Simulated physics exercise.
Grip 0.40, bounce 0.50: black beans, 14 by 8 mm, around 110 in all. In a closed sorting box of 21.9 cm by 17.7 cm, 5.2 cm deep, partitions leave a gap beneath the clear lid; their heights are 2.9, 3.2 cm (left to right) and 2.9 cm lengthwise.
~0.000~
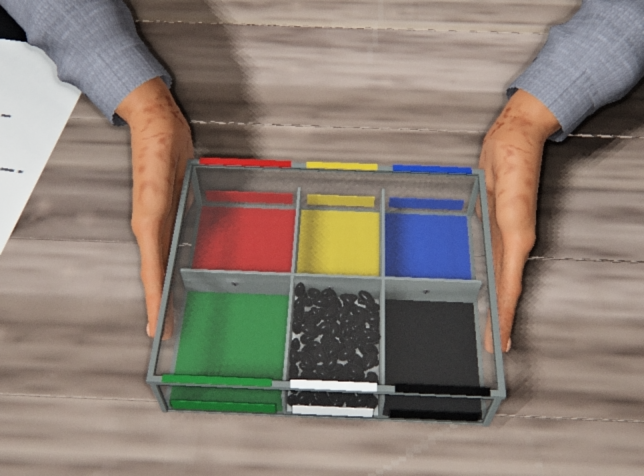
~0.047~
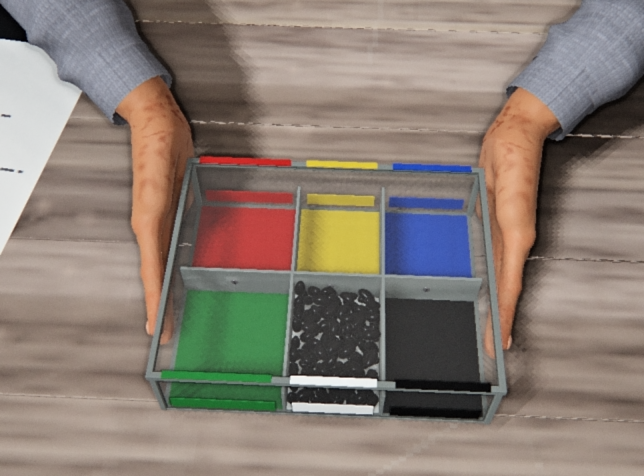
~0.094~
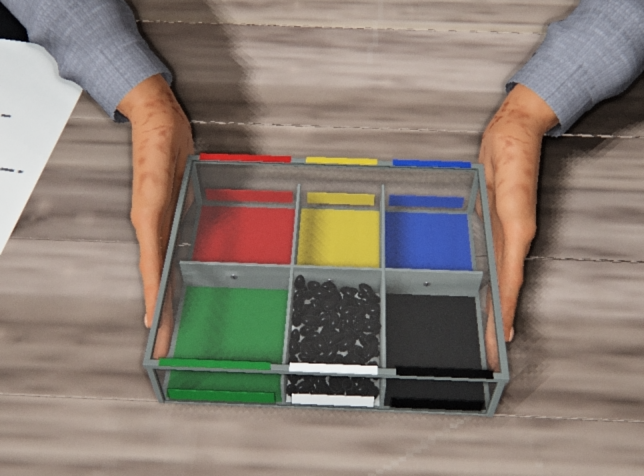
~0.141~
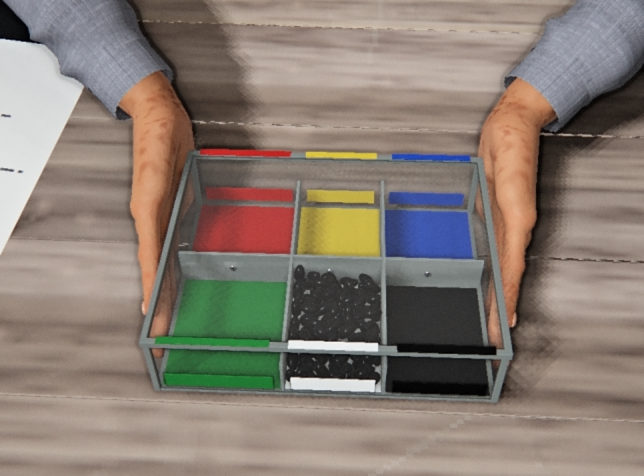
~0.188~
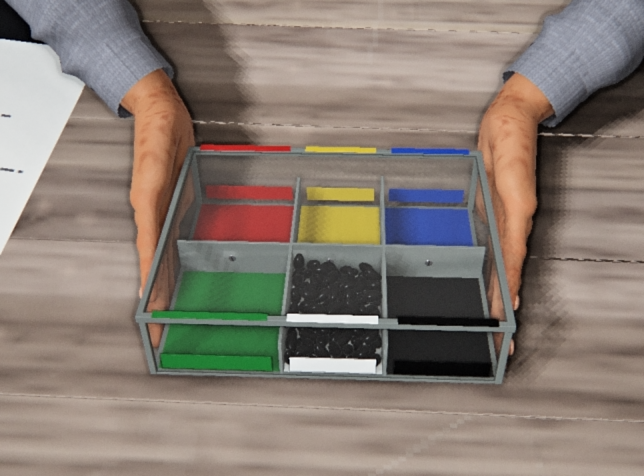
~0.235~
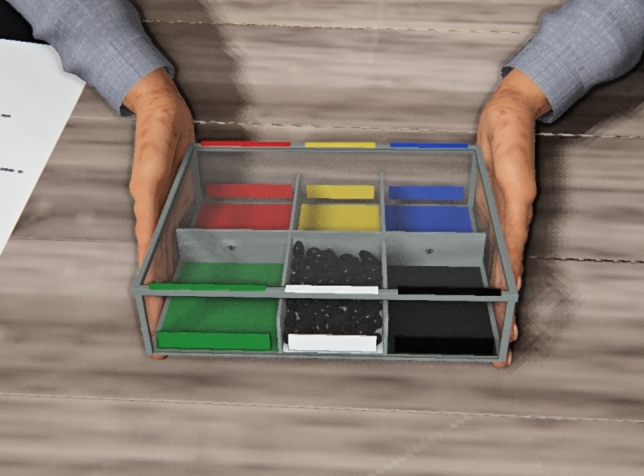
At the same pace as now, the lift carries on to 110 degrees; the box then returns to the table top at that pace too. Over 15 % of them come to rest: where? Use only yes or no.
Red: Yes; blue: No; green: No; yellow: Yes; white: No; black: No.
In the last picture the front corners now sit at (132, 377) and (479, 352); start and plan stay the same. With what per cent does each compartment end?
In per cent, the final split is red 10, blue 0, green 90, yellow 0, white 0, black 0.
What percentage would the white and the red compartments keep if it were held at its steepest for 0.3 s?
Result - white: 0 %; red: 35 %.
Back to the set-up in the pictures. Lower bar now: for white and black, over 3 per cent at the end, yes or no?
Note - white negative, black negative.
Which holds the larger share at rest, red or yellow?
Result: Yellow has more.
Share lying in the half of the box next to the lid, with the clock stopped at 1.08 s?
I'd put it at some 80 percent.
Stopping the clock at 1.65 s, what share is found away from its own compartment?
Around 100 percent.
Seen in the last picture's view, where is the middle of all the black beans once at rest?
When it all comes to rest, the middle is near (319, 223).
After 1.08 s, tilt 110 degrees; red 20 %, blue 5 %, yellow 50 %, white 25 %.
After 1.65 s, tilt 48 degrees; red 35 %, blue 10 %, yellow 55 %.
Then, at 2.27 s, tilt 0 degrees; red 35 %, blue 10 %, yellow 55 %.
In the end, at 2.7 s, red 35 %, blue 10 %, green 0 %, yellow 55 %, white 0 %, black 0 %.
